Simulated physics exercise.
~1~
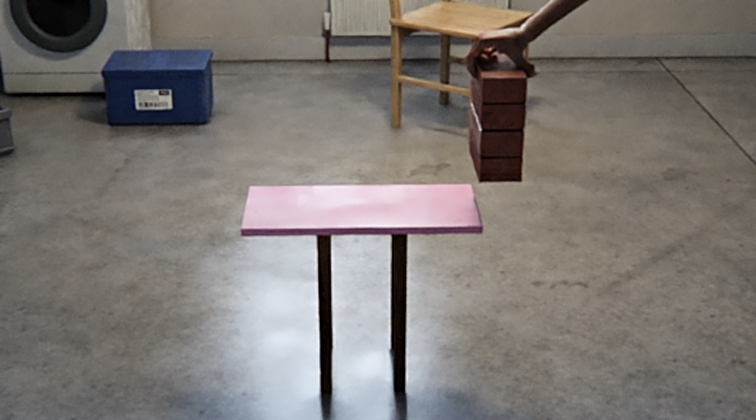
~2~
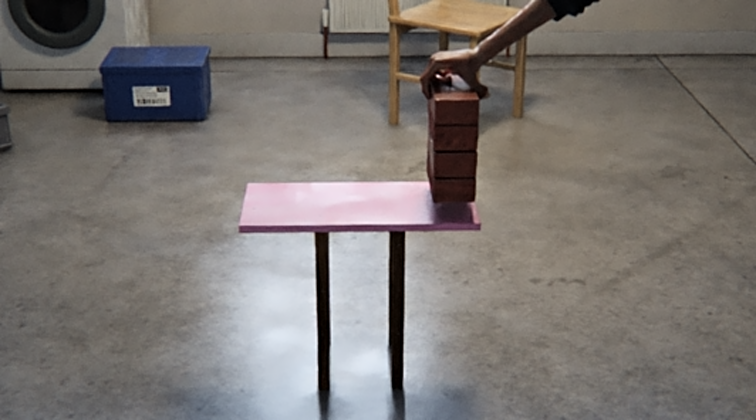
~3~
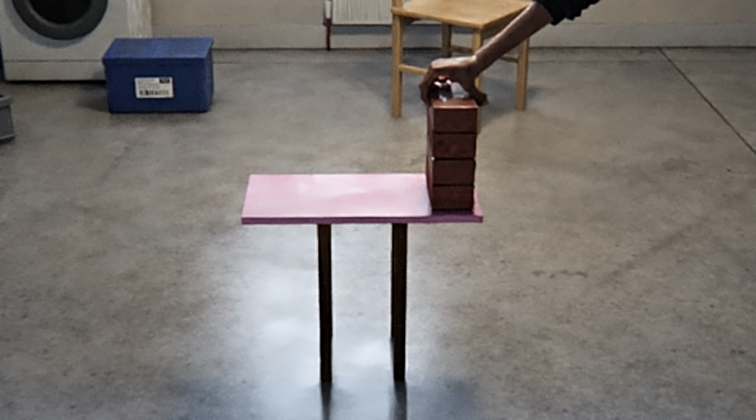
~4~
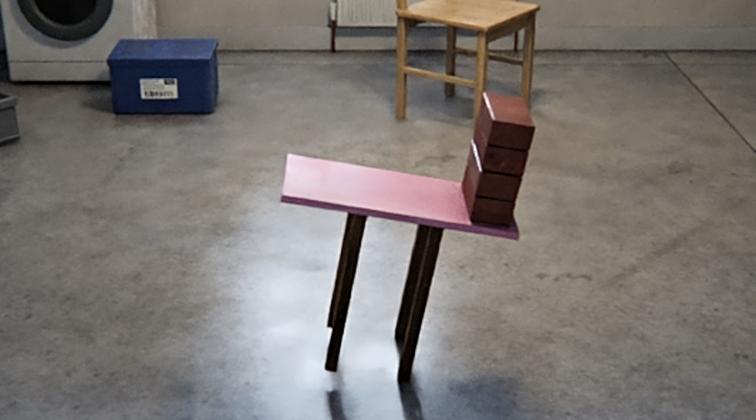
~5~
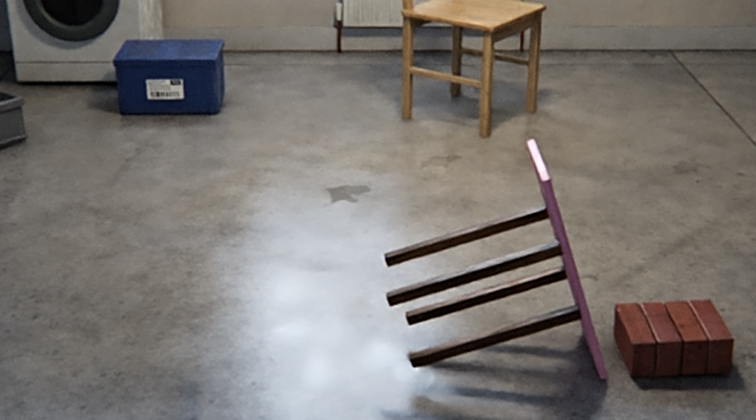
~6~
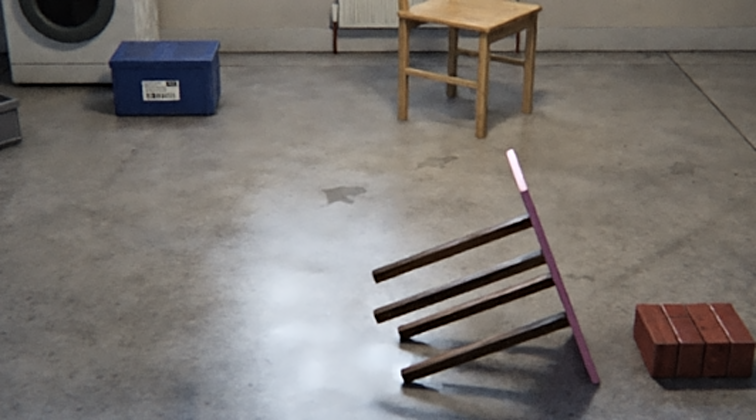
A hand sets stacked bricks on a pink table's right end, and it topples onto its side.
